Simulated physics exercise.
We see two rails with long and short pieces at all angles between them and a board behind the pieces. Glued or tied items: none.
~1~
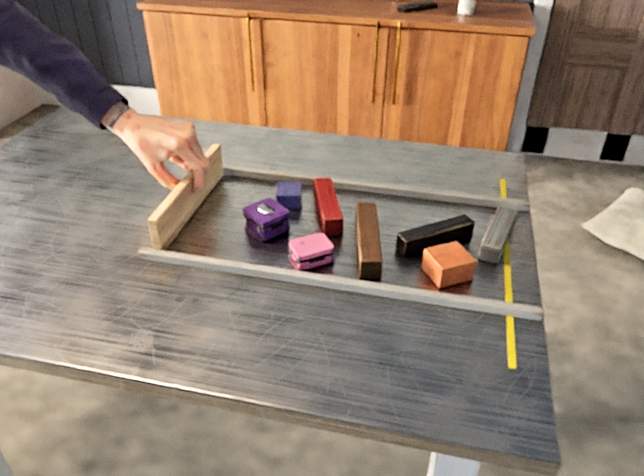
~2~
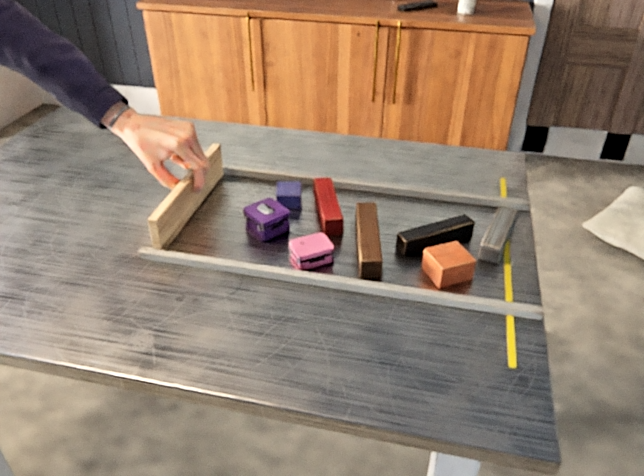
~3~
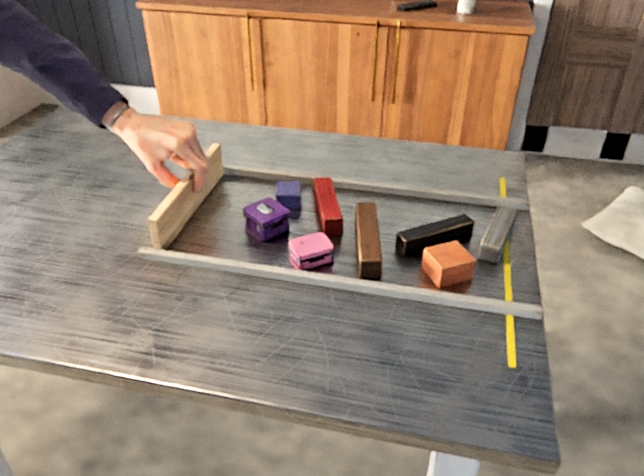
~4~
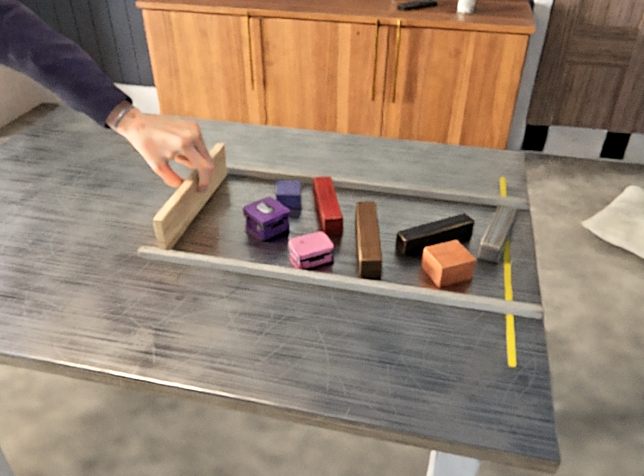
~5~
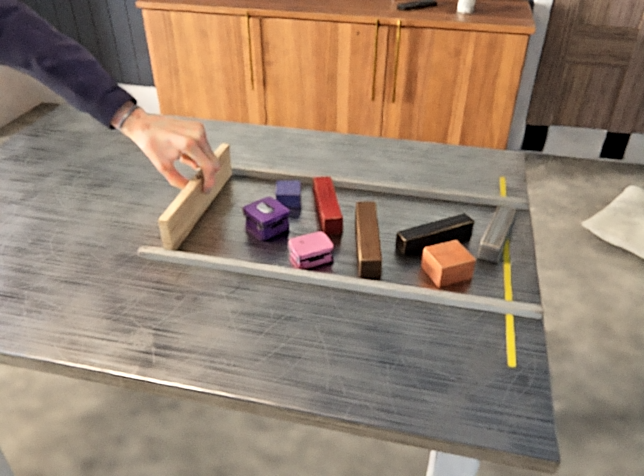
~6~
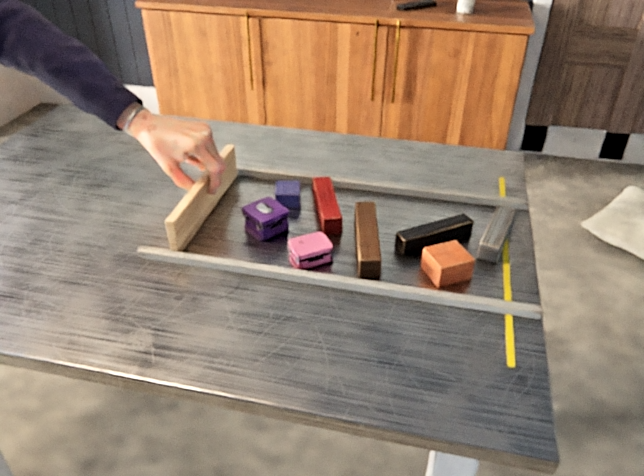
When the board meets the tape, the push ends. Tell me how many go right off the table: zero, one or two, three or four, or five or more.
Looks like at least five of them go over the edge.
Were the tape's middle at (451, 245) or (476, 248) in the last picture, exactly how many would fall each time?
First try 3, second try 4.
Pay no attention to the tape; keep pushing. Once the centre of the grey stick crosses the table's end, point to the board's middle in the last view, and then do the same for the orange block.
When the grey stick crosses, the middle is near (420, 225); when the orange block crosses, near (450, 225).
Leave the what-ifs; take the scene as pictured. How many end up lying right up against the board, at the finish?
Looks like 3 of them, all told.
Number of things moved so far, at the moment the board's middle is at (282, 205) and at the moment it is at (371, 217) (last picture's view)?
Counting first: 3, next 7.
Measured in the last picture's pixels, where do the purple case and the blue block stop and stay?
Purple case at (528, 250), blue block at (519, 225).
Early on, none off yet; grey stick at rest near (497, 233); orange block at rest near (447, 264); black stick at rest near (435, 233).
A while later, none off yet; grey stick travelled a little near (519, 237); orange block travelled about its own width near (498, 282); black stick travelled about its own width near (497, 241).
Finally, the number that fall off is five or more; lost, red stick, brown stick, black stick, orange block and grey stick.
